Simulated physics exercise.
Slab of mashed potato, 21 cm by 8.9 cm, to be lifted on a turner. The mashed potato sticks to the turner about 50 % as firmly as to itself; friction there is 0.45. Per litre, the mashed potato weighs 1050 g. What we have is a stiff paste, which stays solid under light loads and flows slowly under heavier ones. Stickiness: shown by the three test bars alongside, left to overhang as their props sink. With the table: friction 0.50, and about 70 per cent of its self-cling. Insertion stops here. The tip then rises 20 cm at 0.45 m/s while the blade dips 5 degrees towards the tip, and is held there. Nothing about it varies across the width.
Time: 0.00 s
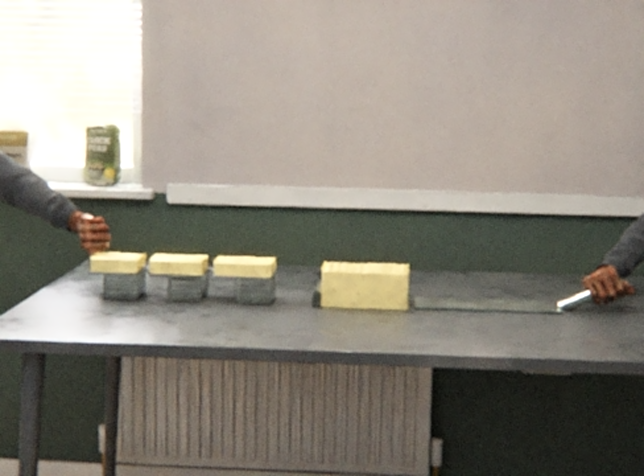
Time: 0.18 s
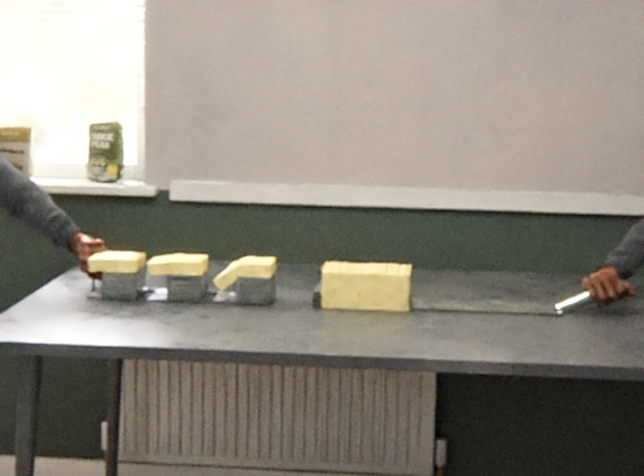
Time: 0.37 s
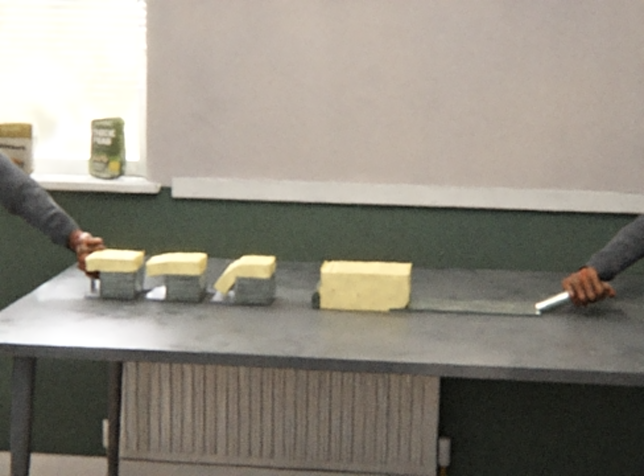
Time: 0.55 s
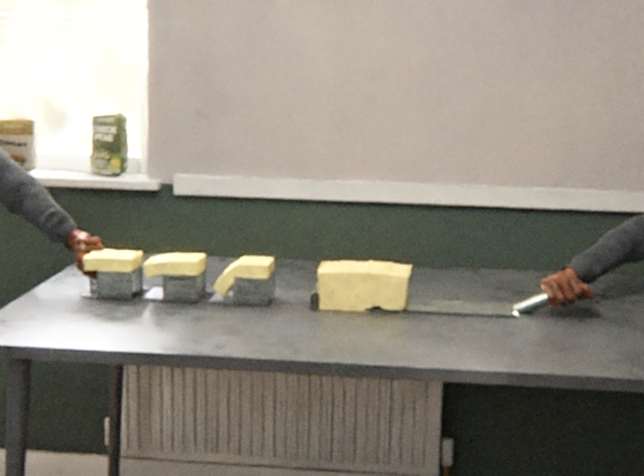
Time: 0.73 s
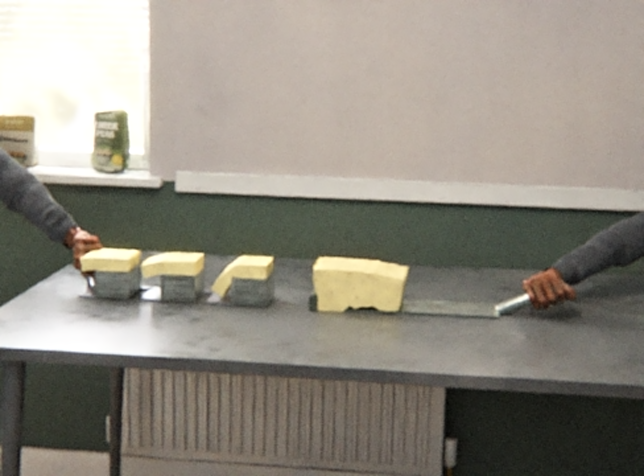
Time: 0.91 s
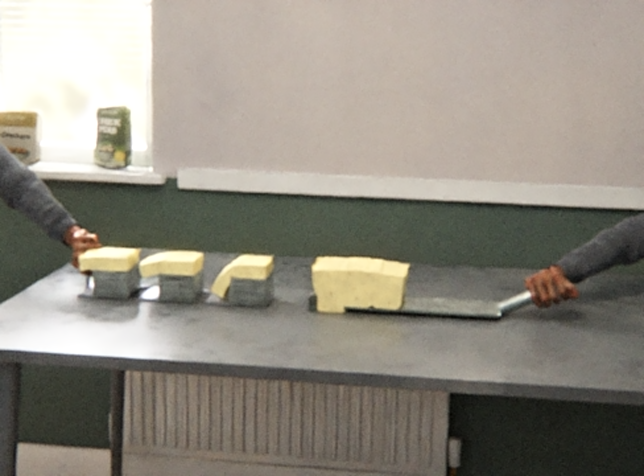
A hand slides a flat metal blade leftward under a pale yellow block on a table.
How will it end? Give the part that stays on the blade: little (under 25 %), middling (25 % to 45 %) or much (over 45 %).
Finding: Upper range, above 45 percent.
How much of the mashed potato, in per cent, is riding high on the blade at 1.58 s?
Some 65 per cent.
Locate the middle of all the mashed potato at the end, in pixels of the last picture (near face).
Approximately at pixel (365, 240).
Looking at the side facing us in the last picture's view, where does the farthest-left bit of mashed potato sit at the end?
Roughly at (334, 294).
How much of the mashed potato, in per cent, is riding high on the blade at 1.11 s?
About 35 %.
After 1.11 s, the tip is 9.2 cm up.
After 1.35 s, the tip is 19 cm up.
After 1.58 s, the tip is 20 cm up and 64 % is riding high on the blade.
After 1.82 s, the tip is 20 cm up and 64 % is riding high on the blade.
After 2.00 s, the tip is 20 cm up and 64 % is riding high on the blade.
